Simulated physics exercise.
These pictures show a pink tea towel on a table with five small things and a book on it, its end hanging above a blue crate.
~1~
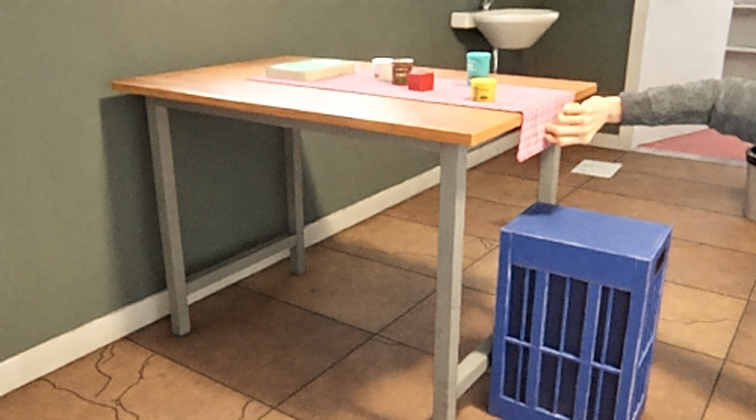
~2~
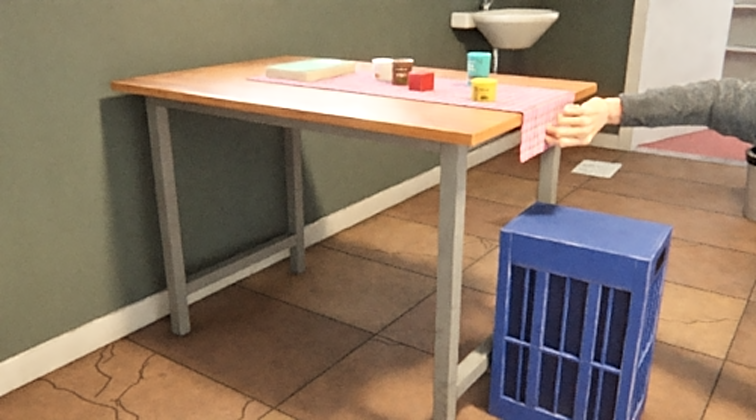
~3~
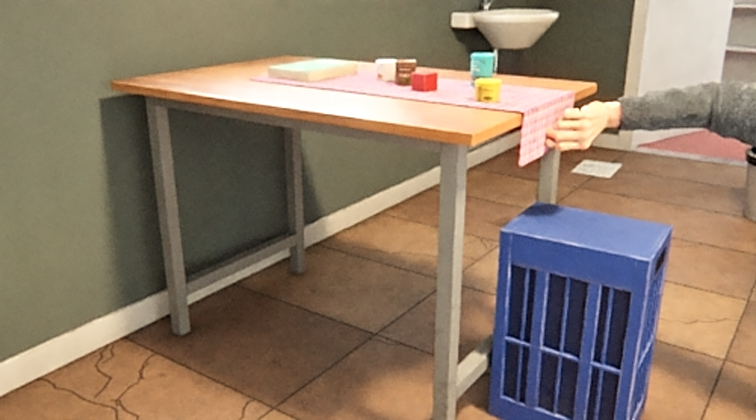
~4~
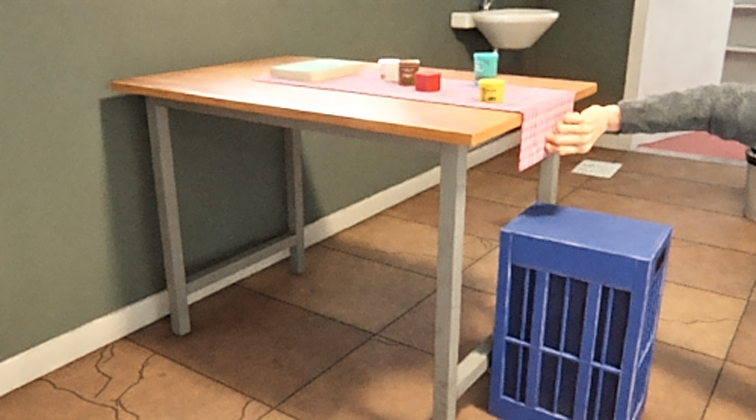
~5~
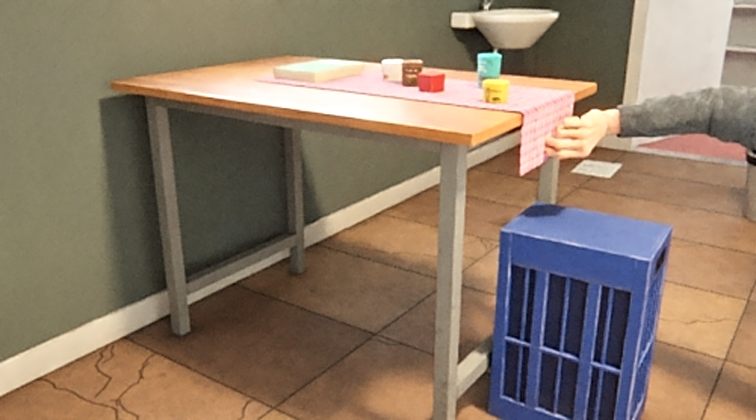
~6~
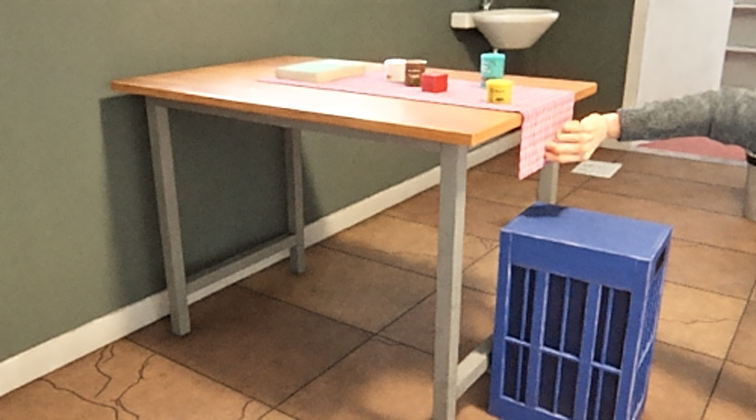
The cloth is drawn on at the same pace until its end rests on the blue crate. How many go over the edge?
Over the edge go one.
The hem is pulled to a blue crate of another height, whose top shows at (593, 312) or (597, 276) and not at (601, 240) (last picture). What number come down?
It would be 3 and 2.
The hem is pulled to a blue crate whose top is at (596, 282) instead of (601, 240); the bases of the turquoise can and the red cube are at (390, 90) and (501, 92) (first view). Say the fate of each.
The turquoise can remains up, the red cube falls.
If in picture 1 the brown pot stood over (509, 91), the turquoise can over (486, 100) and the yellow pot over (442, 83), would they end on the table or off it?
The brown pot tumbles off, the turquoise can comes down, the yellow pot does not fall.
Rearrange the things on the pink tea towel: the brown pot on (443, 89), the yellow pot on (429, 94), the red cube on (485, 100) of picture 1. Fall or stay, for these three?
The brown pot keeps its place on top; the yellow pot keeps its place on top; the red cube falls.
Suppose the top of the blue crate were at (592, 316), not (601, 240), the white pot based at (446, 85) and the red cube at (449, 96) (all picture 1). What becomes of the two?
The white pot falls; the red cube drops off.
Soon after, hem near (544, 197); all still up.
Then, hem on the crate; yellow pot gone.
At rest, hem on the crate; yellow pot gone. The table loses one.
